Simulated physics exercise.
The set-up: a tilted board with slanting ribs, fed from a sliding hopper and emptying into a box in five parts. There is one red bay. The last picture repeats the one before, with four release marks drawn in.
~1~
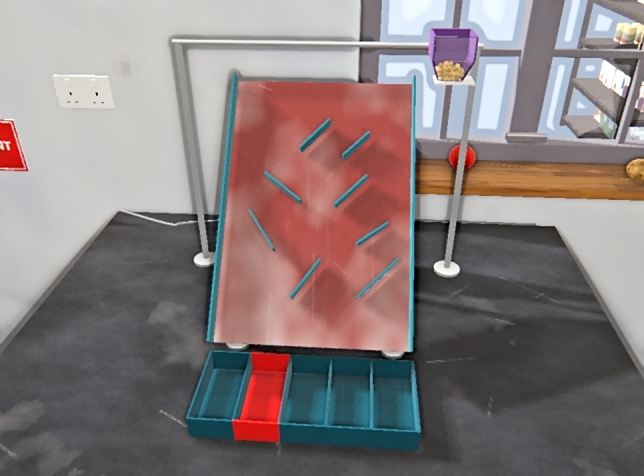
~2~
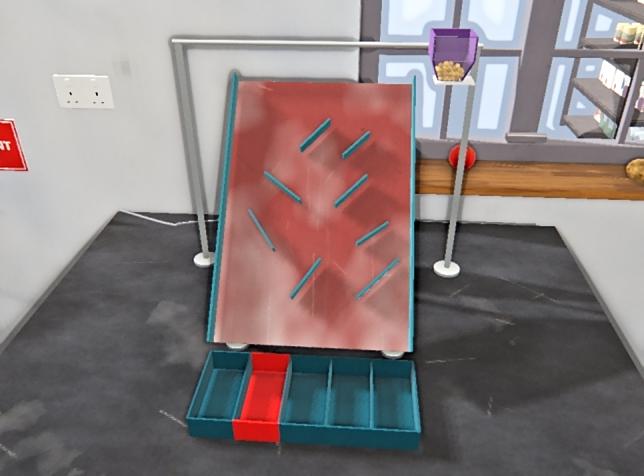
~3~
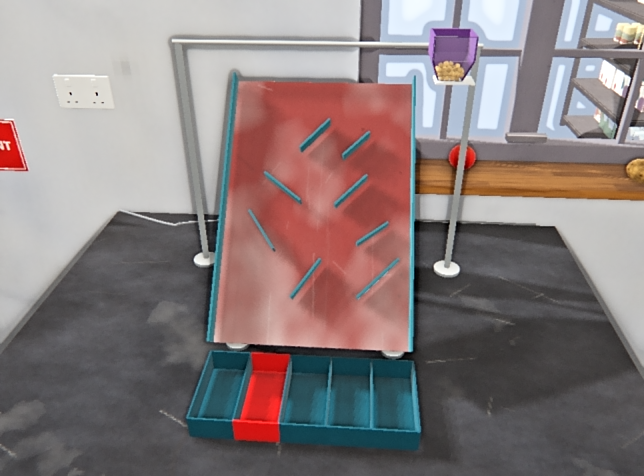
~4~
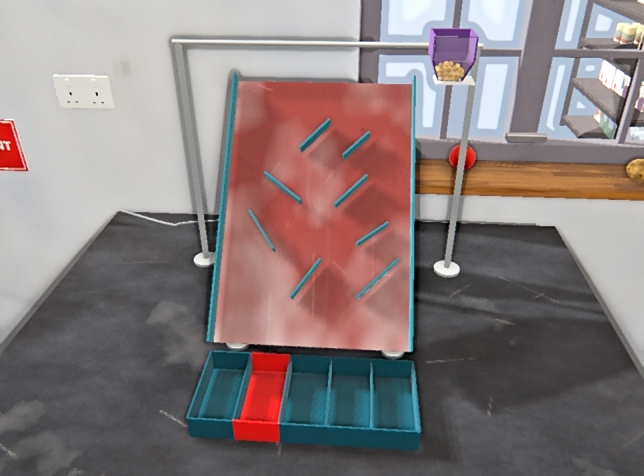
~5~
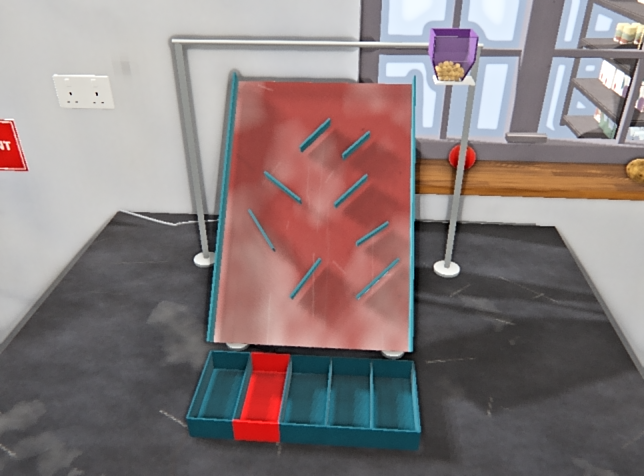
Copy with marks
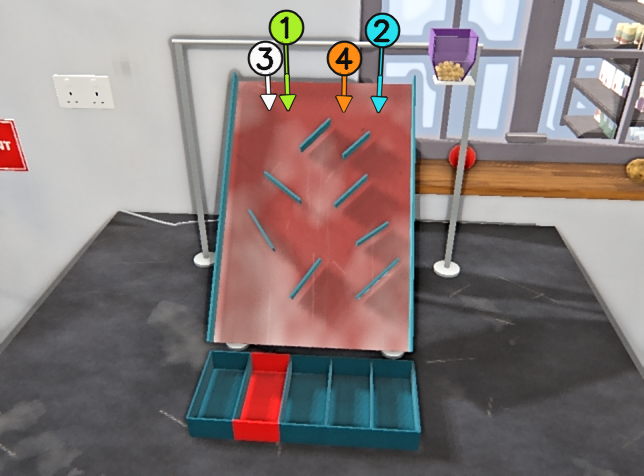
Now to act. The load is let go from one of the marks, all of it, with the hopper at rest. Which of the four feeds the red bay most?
Mark 4 does it best.
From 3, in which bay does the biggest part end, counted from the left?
The first.
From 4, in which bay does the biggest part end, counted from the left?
The second from the left.
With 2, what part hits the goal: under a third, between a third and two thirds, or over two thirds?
It is under a third.
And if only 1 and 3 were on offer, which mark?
It is 1.
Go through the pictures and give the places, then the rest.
In the first frame, hopper at (447, 72), dried chickpeas, door shut.
In the second frame, ribs (300, 147) to (330, 119), (343, 155) to (369, 131), (265, 172) to (300, 200).
In the third frame, ribs (335, 204) to (367, 175), (249, 210) to (273, 248), (357, 243) to (388, 222).
In the fourth frame, ribs (290, 297) to (320, 258), (357, 297) to (399, 258).
In the fifth frame, red bay at (256, 430), number 2 of 5 from the left.
On the marked copy, mark 1 meets the board at (287, 104); mark 2 meets the board at (378, 106); mark 3 meets the board at (269, 104); mark 4 meets the board at (343, 105).
With 1, about a third in the red bay, about half in other bays, a small part outside the box.
With 2, a small part in the red bay, most in other bays, a small part outside the box.
With 3, about a quarter in the red bay, about two thirds in other bays, a small part outside the box.
With 4, about half in the red bay, about a third in other bays, a stray few outside the box.
